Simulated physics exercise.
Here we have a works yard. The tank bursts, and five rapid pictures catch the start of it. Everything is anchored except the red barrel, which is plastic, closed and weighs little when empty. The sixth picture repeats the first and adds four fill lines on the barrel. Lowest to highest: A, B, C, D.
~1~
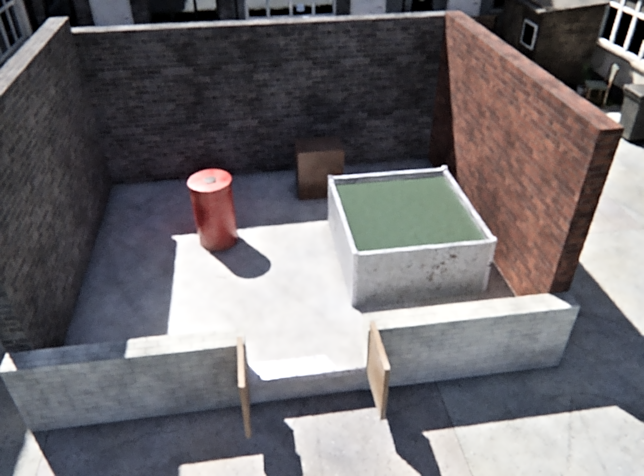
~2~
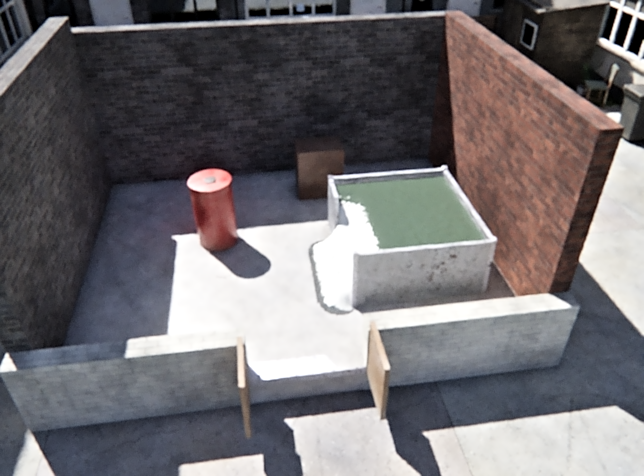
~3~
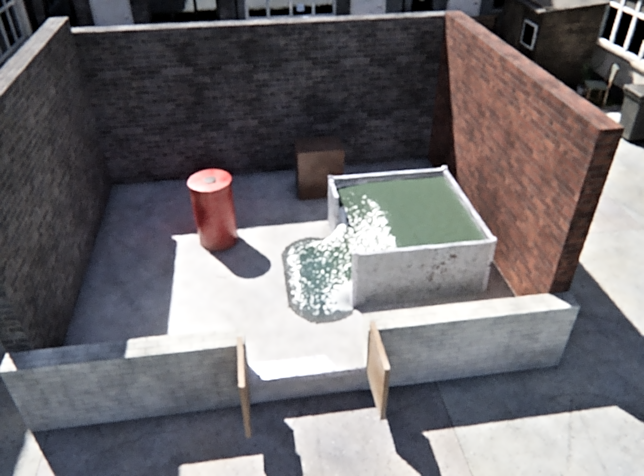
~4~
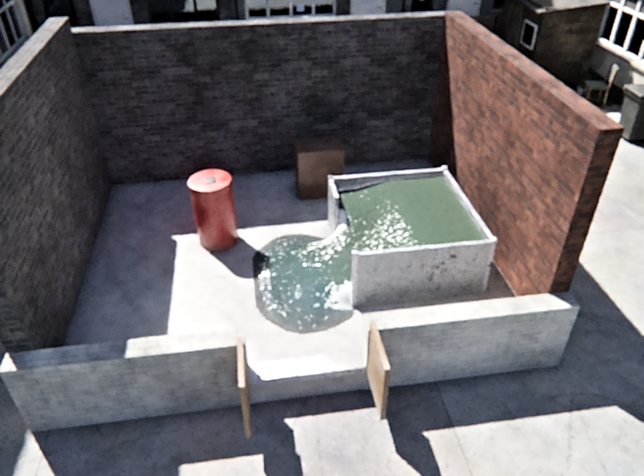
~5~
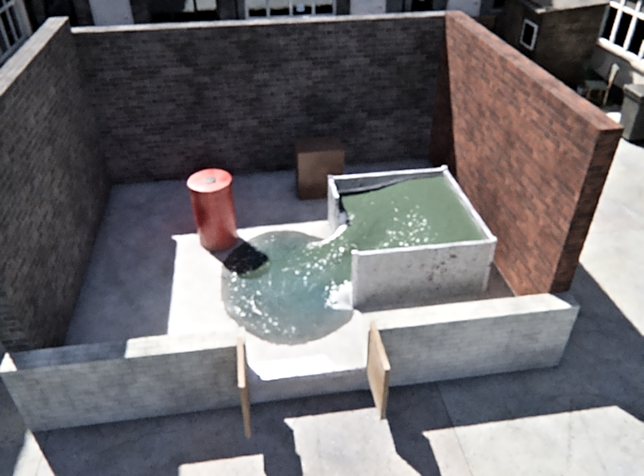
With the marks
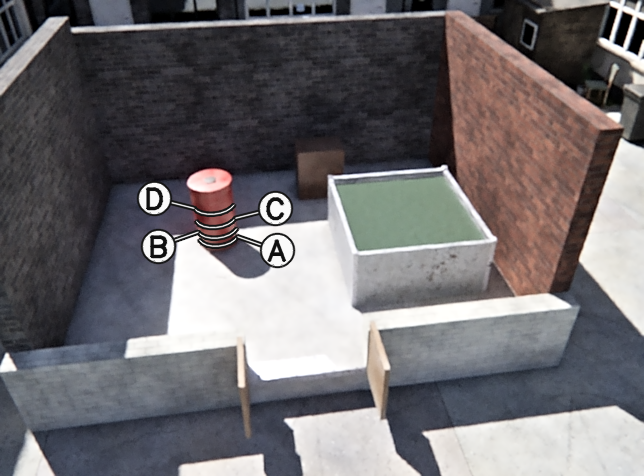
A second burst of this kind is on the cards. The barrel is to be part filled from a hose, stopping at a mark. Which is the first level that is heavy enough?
Use level B.
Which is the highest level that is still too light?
That is level A.
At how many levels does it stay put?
Three of them.
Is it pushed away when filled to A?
Yes, that goes wrong.
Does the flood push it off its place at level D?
No, not at all.
On the marked copy, A at (218, 246); B at (217, 238); C at (215, 227); D at (213, 214); from the bottom up A, B, C, D.
For level A, it is pushed about twice its own width away.
For level B, it does not move.
For level C, it does not move.
For level D, it does not move.
